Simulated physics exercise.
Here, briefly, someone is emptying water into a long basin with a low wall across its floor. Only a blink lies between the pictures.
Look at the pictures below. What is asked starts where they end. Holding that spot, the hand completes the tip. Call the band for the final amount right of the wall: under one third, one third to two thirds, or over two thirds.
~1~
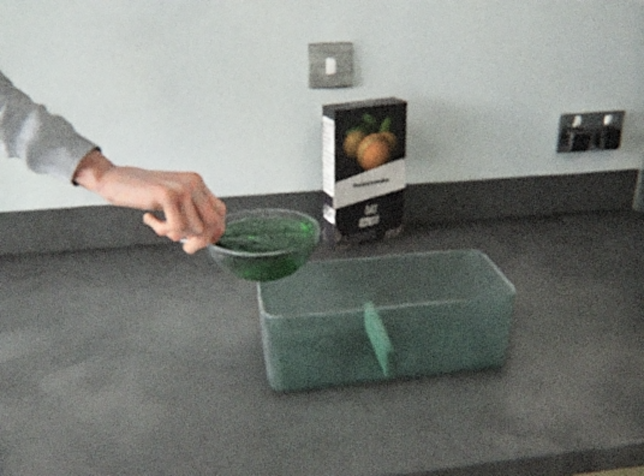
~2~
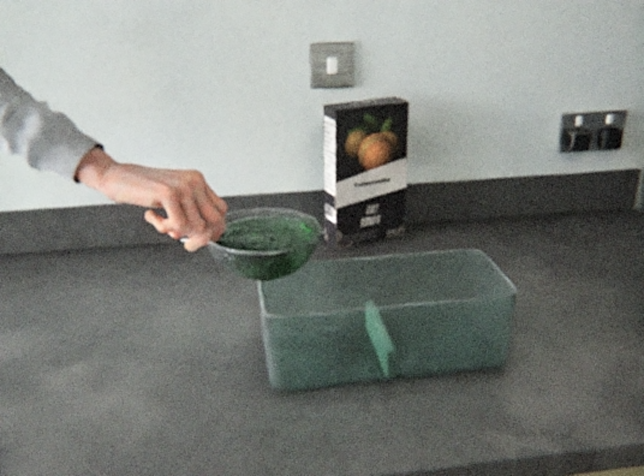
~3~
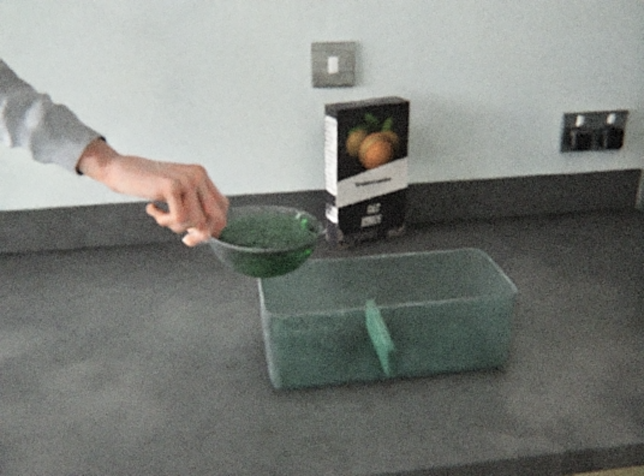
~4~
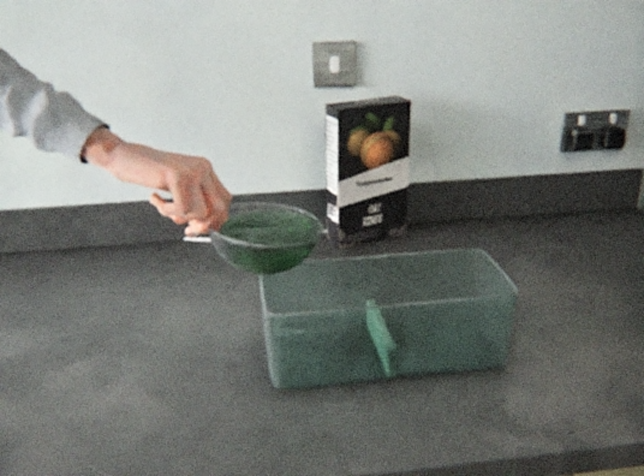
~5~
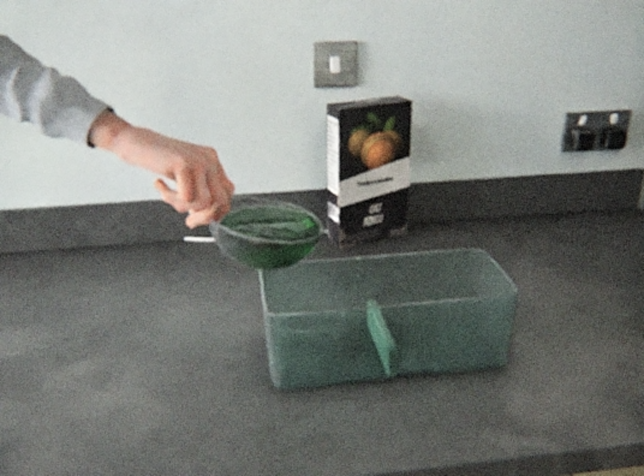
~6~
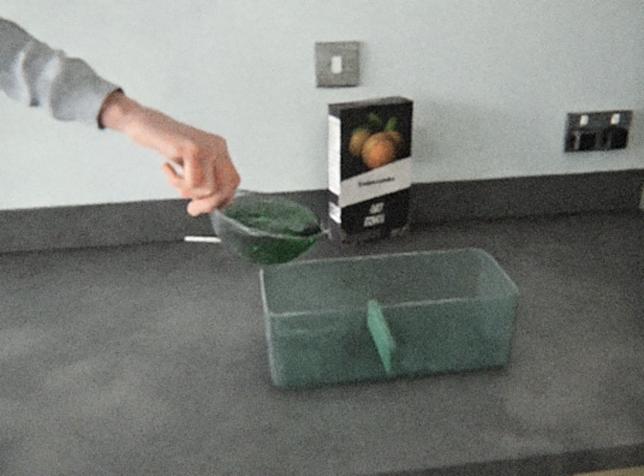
Band: Over two thirds.
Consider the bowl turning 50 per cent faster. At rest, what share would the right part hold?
I'd say roughly 75 in every hundred ends up there.
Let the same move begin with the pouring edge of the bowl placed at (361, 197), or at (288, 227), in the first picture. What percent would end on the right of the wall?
Near 90 in a hundred first, near 15 in a hundred second.
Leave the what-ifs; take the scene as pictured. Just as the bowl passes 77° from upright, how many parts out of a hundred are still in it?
I'd reckon near 25 percent is still held at that tilt.
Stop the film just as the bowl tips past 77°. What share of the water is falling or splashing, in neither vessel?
About 50 per cent.
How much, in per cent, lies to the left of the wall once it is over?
Some 20 parts in a hundred.
A moment on, the bowl is tipped on its side and 23 per cent is still to pour, 15 is left of the wall and 14 right of it.
Next, the bowl is tipped right over and 0 per cent is still to pour, 20 is left of the wall and 77 right of it.
Then the bowl is tipped right over and 0 per cent is still to pour, 22 is left of the wall and 77 right of it.
Later the bowl is tipped right over and 0 per cent is still to pour, 22 is left of the wall and 77 right of it.
In the end 22 per cent lies left of the wall, 77 right of it and 1 outside.
